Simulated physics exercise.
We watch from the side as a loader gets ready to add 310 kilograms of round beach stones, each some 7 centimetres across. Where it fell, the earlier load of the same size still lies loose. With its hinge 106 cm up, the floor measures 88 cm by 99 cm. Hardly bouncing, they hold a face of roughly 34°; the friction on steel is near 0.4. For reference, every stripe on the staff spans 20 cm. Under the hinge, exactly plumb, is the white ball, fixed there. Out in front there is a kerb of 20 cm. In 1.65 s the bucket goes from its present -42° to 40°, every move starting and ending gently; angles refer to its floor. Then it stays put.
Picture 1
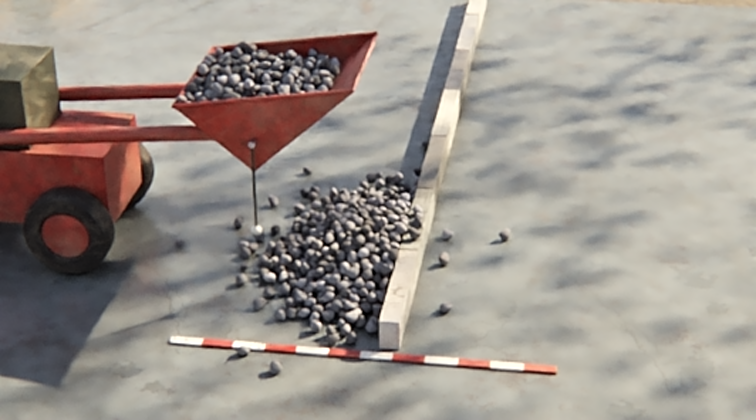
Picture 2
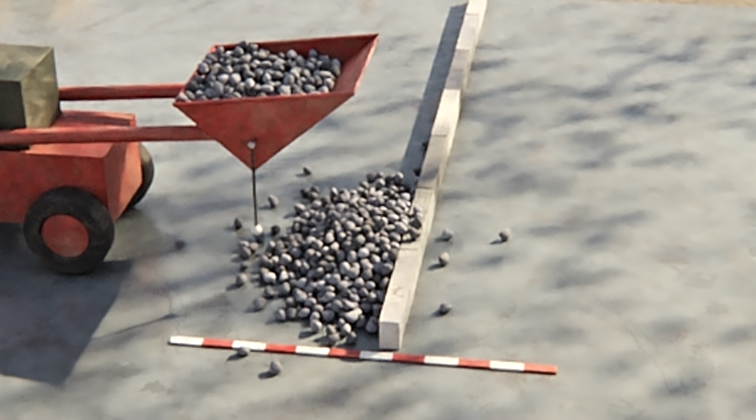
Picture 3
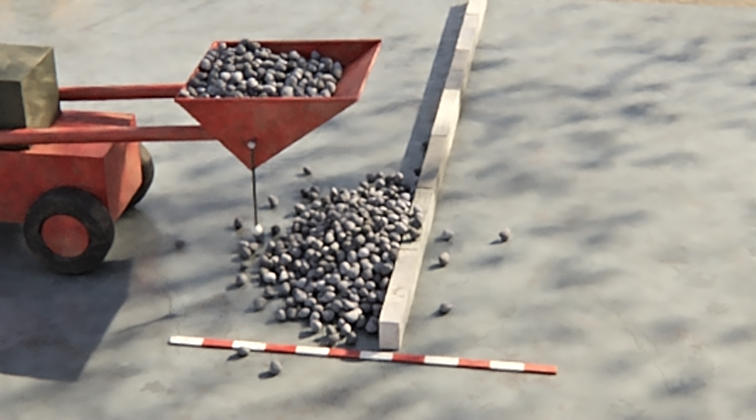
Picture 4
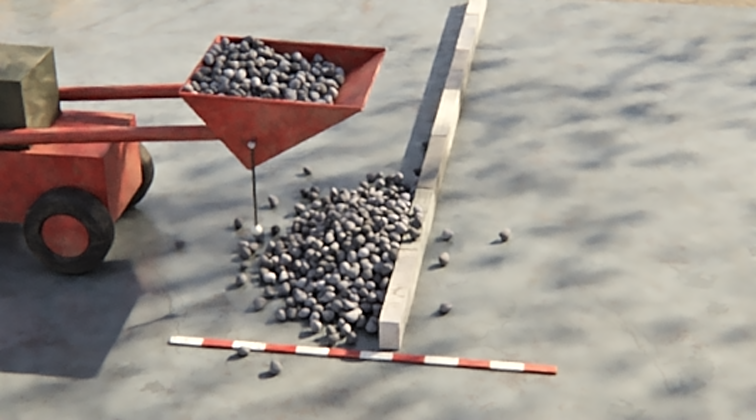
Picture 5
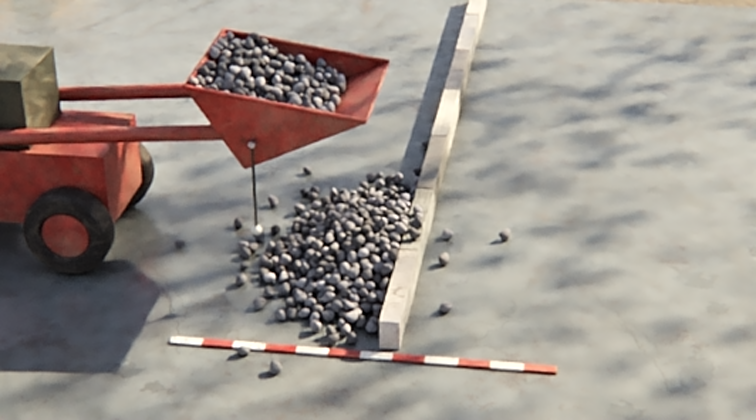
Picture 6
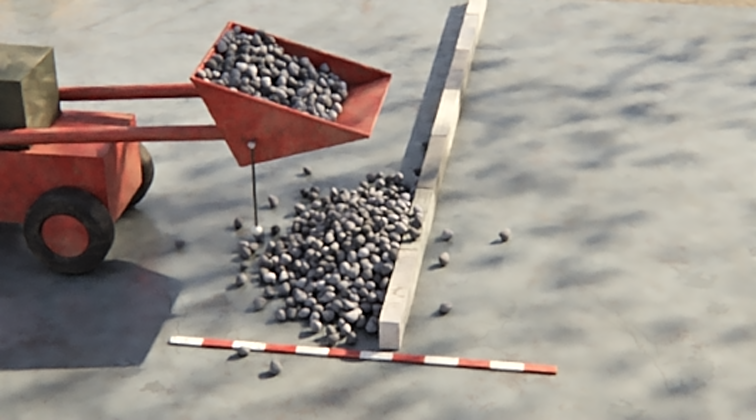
On a grey paved yard crossed by soft, blotchy shadows, seen from above at an angle, a red wheeled machine stands at left with a greenish block on top and its arms holding a red bucket of grey stones. Below lies a loose stone heap against a pale kerb, behind a red-and-white staff. The bucket gradually tilts, its rear rising and front lip lowering, while the camera stays still.
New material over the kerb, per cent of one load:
34 per cent.
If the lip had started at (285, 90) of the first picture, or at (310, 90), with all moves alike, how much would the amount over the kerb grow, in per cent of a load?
Case one about 0 %, case two about 5 %.
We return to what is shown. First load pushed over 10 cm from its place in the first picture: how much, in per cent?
I'd put it at about 10 per cent.
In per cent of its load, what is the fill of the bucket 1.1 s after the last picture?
Around 30 per cent of the load is still inside.
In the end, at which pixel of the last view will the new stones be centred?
Centre: Approx. (391, 238).
Then, 0.6 s after the last picture the floor is at 27°; in per cent of one load, 99 in the bucket, 100 on this side of the kerb, 1 over the kerb; the foremost stones are at (439, 239).
Then, 1.1 s after the last picture the floor is at 40°; in per cent of one load, 29 in the bucket, 164 on this side of the kerb, 7 over the kerb; the foremost stones are at (467, 259).
Then, 1.5 s after the last picture the floor is at 40°; in per cent of one load, 1 in the bucket, 173 on this side of the kerb, 26 over the kerb; the foremost stones are at (530, 283).
Then, 4.0 s after the last picture the floor is at 40°; in per cent of one load, 0 in the bucket, 165 on this side of the kerb, 35 over the kerb; the foremost stones are at (639, 273). Net gain over the kerb, 34.
